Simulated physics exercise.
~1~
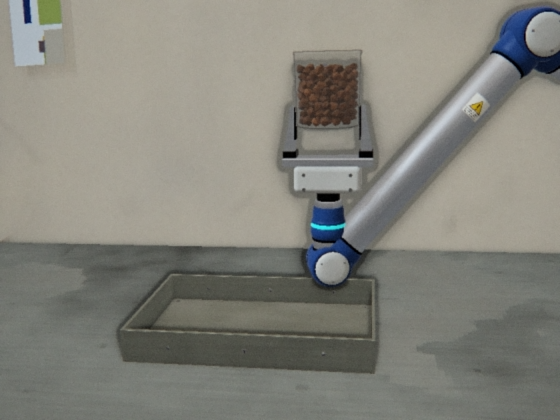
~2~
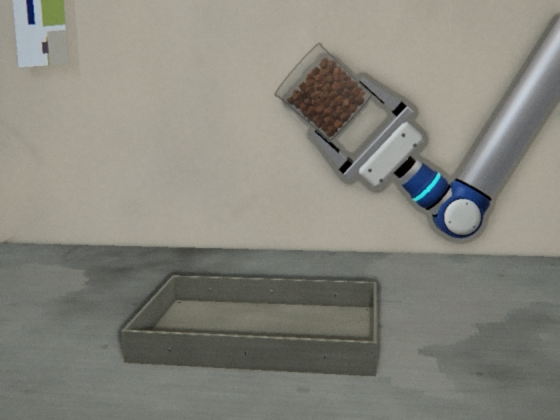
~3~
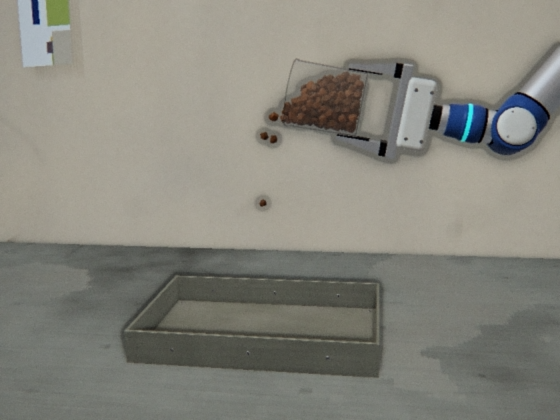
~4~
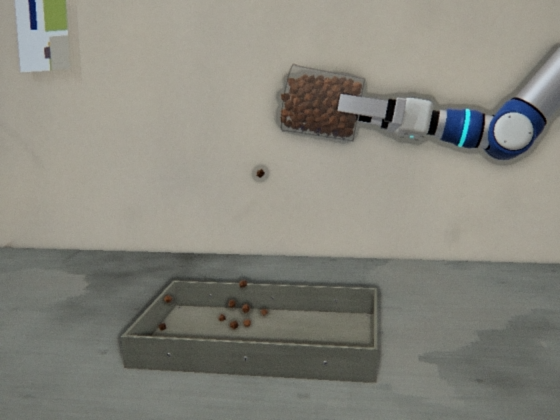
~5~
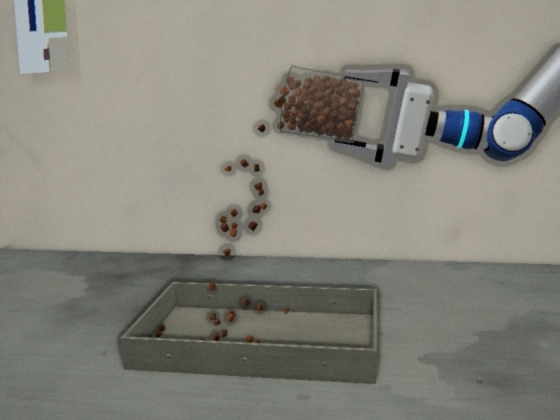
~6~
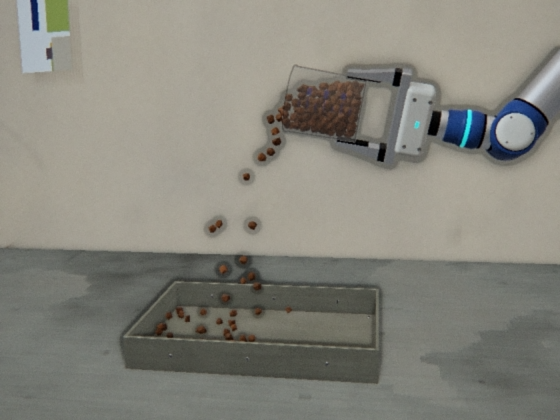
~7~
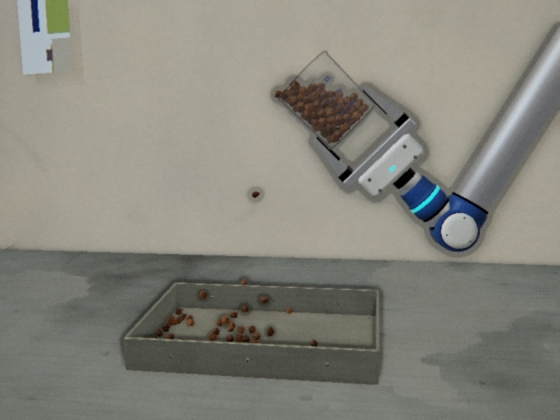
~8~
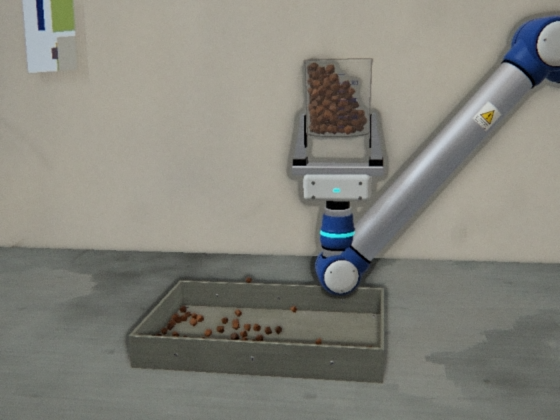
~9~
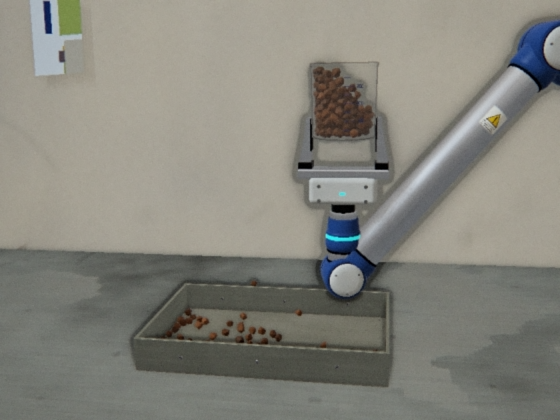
Beside a plain beige wall, a robot arm tips and rolls a clear cup, spilling some brown pellets into a grey tray, then holds it upright.
